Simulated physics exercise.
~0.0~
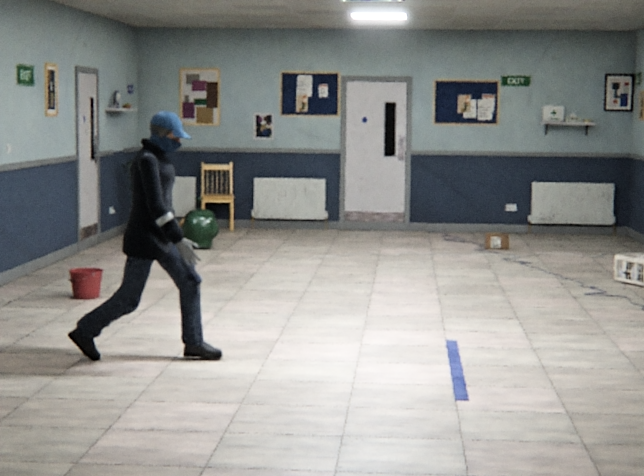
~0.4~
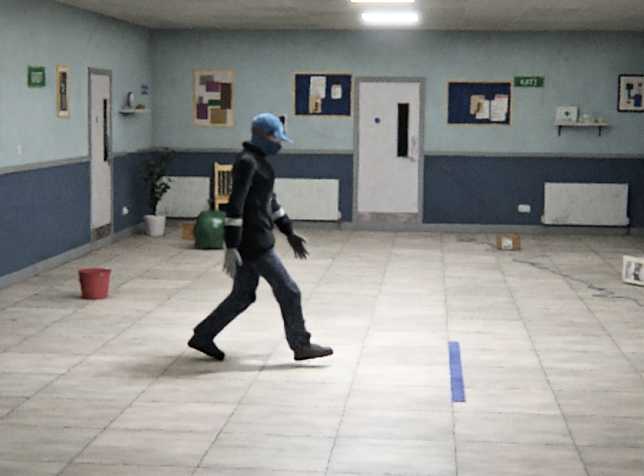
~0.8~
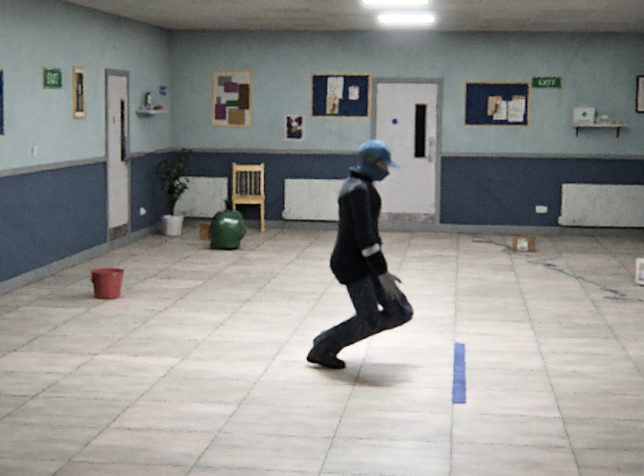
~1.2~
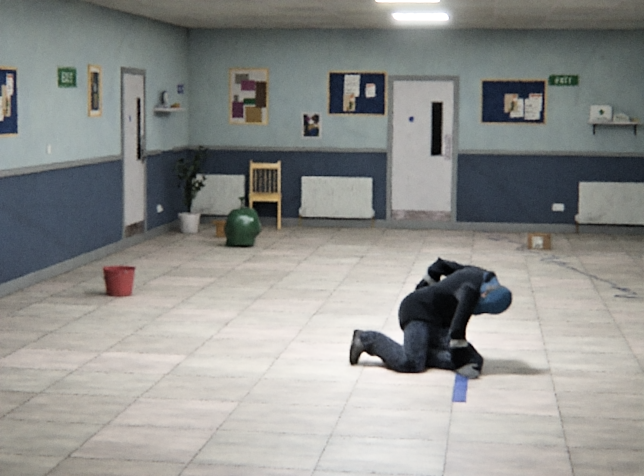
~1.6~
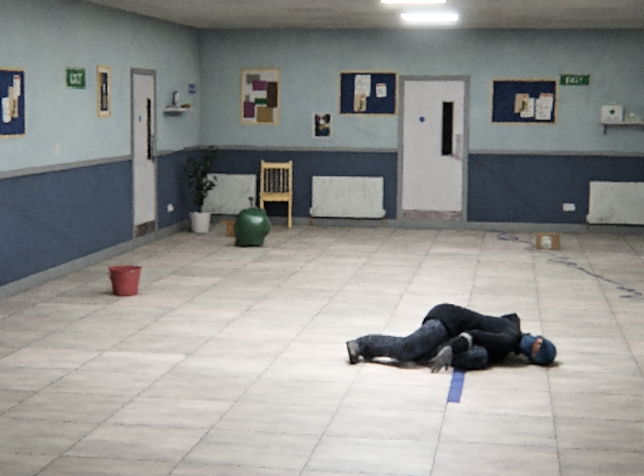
A person in dark clothes, a blue cap and a face covering walks rightward across a pale tiled hall, seen from slightly above as the view drifts sideways. A red bucket stands at left, a green ball and wooden chair sit near the blue-and-grey back wall, and a blue strip marks the floor ahead. Approaching the strip, the person's knees buckle, then the body folds forward onto knees and hands. It ends lying stretched on the floor, head and chest beyond the strip, hips still short of it.
